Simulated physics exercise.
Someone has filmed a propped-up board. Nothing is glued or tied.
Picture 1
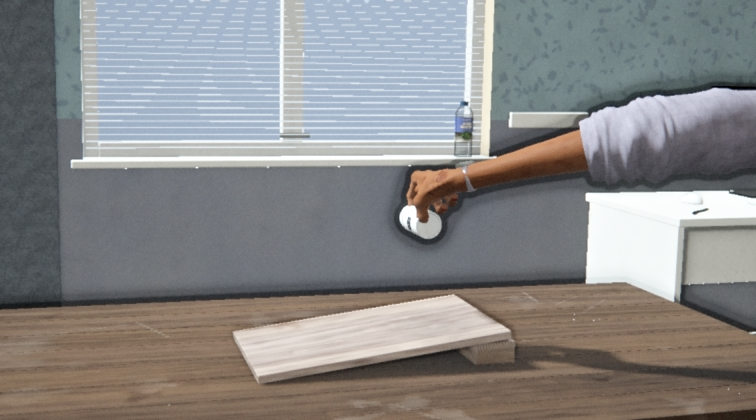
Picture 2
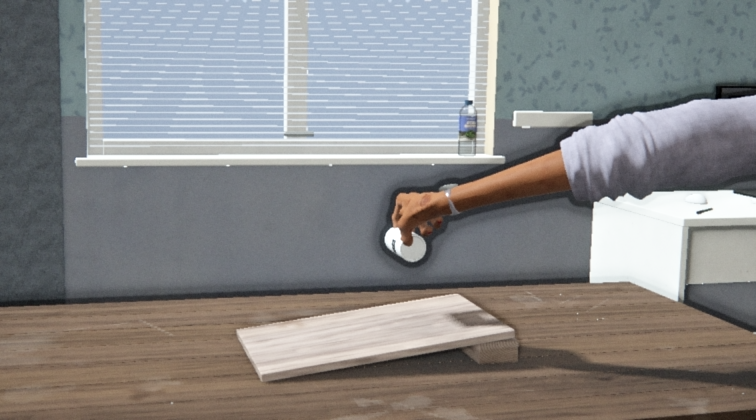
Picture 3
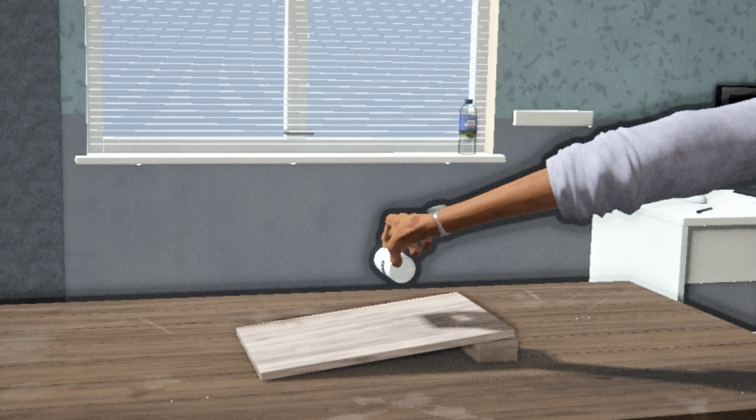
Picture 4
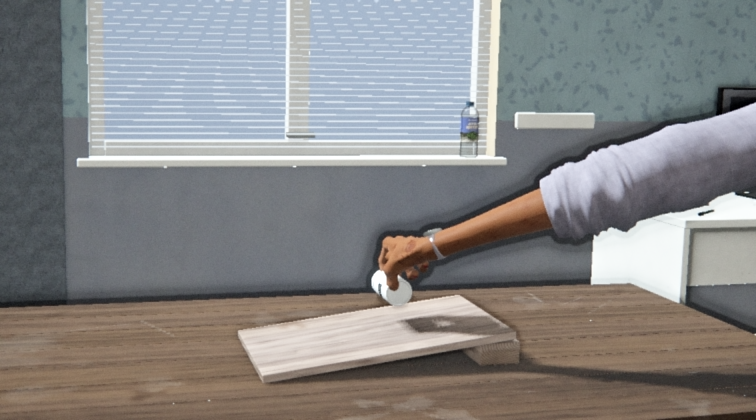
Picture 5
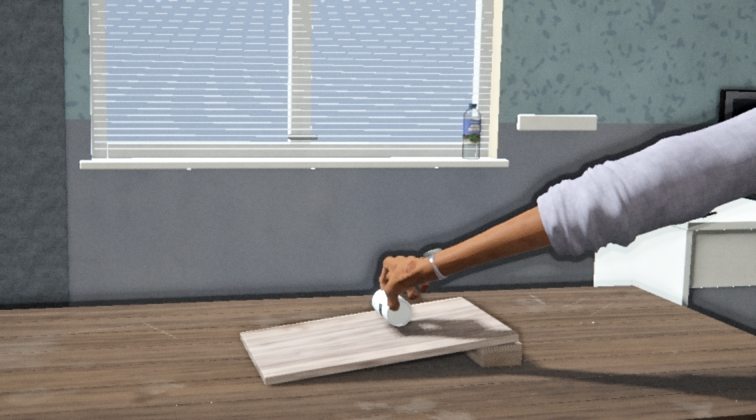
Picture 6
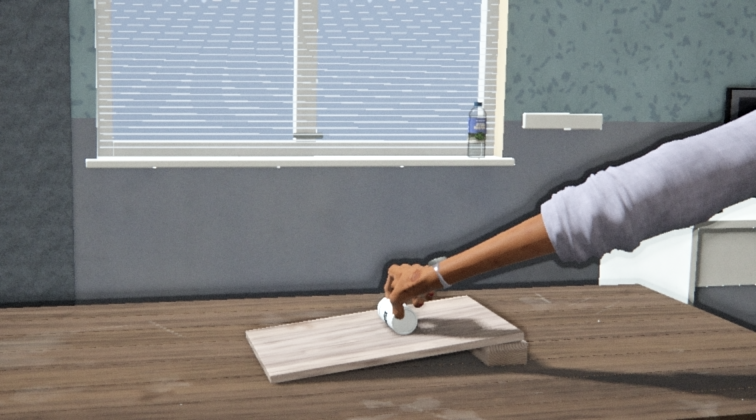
A hand lowers a small white shaker onto a propped-up wooden board and keeps holding it.
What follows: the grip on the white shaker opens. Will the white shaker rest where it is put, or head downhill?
As it turns out, it runs down the board.
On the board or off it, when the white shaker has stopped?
The white shaker leaves the board.
Then, 1.00 s after the last picture, white shaker rolled well along near (275, 335).
Then, 1.60 s after the last picture, white shaker now off the board.
Then, 2.50 s after the last picture, things are still on the move.
By the end, off the board, white shaker. The white shaker goes downhill.
